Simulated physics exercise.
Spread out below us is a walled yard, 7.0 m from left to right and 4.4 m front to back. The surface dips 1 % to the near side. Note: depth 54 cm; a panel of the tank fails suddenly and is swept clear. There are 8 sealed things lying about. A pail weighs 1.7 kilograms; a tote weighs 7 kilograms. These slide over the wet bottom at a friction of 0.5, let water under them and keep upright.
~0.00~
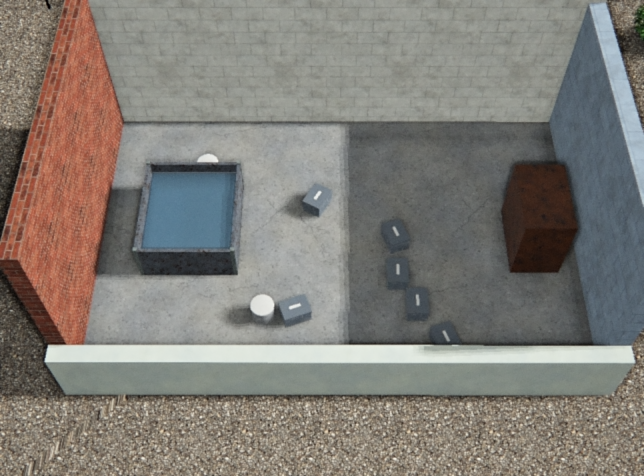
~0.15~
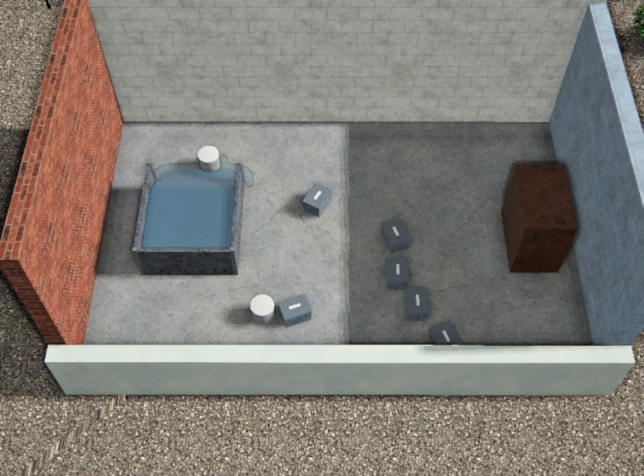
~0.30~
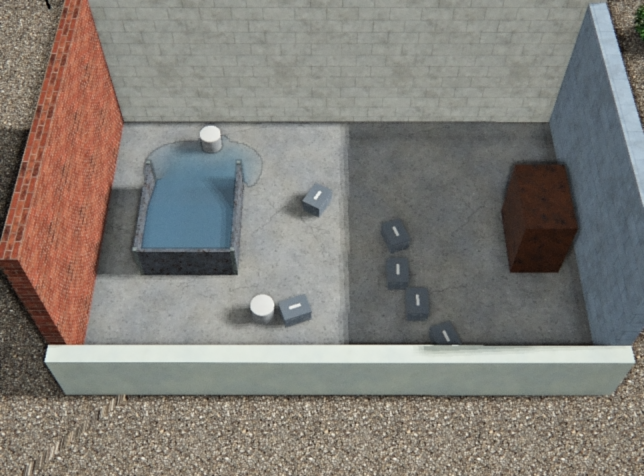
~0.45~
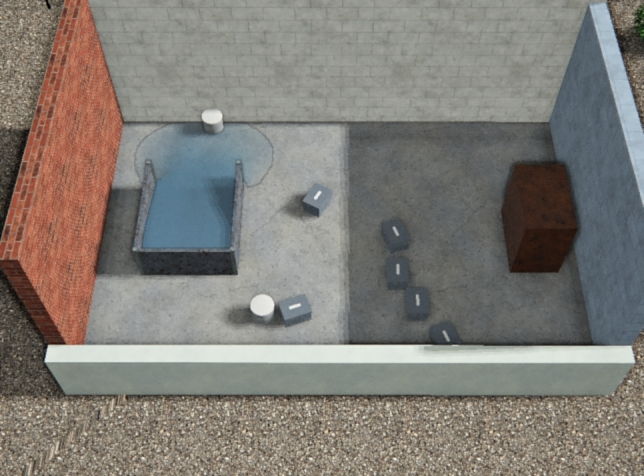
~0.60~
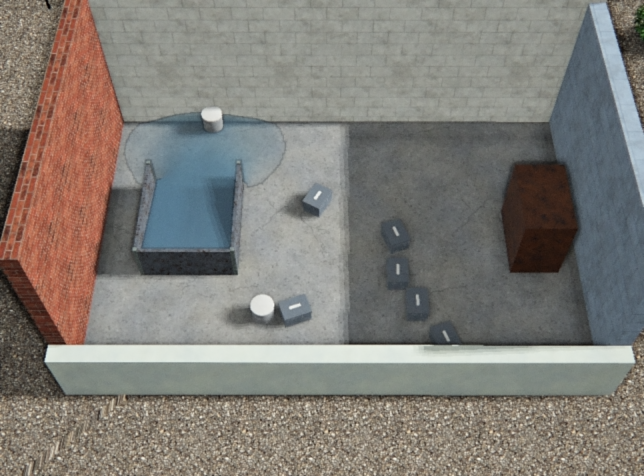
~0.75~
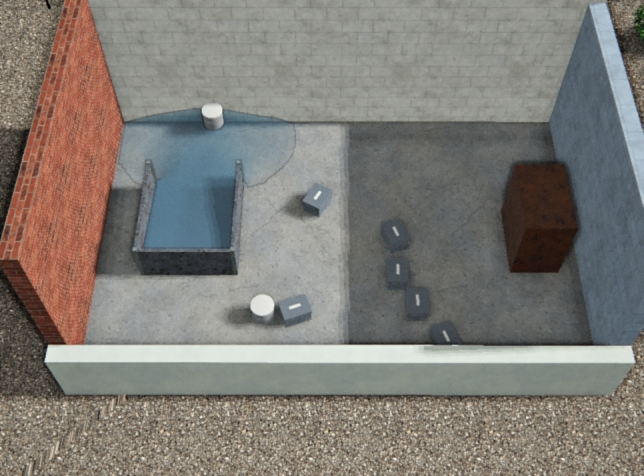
Water spreading from the open back of a stone tank in a walled yard, pushing a white pail toward the rear wall.
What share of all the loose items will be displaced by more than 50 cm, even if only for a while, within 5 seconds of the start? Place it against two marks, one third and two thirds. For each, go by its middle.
Short of one third.
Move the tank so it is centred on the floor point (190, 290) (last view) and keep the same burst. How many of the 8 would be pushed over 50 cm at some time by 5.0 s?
That gives 2 of them.
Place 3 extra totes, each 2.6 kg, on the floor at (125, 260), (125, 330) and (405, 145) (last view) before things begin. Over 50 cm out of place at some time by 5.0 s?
Answers in order are crosses the line, crosses the line and crosses the line.
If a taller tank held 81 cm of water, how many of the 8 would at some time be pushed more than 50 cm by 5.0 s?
Then 3 of them.
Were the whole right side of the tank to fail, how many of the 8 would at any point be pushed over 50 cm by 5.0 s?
5.
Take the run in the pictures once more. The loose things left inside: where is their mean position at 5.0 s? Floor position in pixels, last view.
It works out to somewhere near (382, 270) on the floor.
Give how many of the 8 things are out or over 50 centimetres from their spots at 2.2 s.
By my reckoning, 1.
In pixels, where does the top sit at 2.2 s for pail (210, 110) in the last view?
It ends up close to (277, 116).
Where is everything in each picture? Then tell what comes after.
The first picture shows a pail at (208, 162) rests on the ground; a tote at (418, 300) rests on the ground; water covers 1.9 m2; 0 of 8 have shifted.
The second picture shows a pail at (208, 154), on the bottom, 15 cm from its start; a tote at (418, 300) rests on the ground; water covers 2.6 m2; 1 of 8 have shifted.
The third picture shows a pail at (210, 134), on the bottom, 56 cm from its start; a tote at (418, 300), on the bottom; water covers 3.4 m2; 1 of 8 have shifted.
The fourth picture shows a pail at (212, 116) rests on the ground, 94 cm from its start; a tote at (418, 300), on the bottom; water covers 4.5 m2; 1 of 8 have shifted.
The fifth picture shows a pail at (212, 113), afloat, 94 cm from its start; a tote at (418, 300) rests on the ground; 5.0 m2 under water; 1 of 8 have shifted.
The sixth picture shows a pail at (212, 110), afloat, 94 cm from its start; a tote at (418, 300) rests on the ground; 5.3 m2 under water; 1 of 8 have shifted.
After 1.1 s 1 of 8 are over 50 cm from their spots; 1 afloat.
After 2.2 s 1 of 8 are over 50 cm from their spots; 1 afloat.
After 3.5 s 1 of 8 are over 50 cm from their spots; 1 afloat.
After 5.0 s 1 of 8 are over 50 cm from their spots, and 1 have been at some point; 2 afloat.
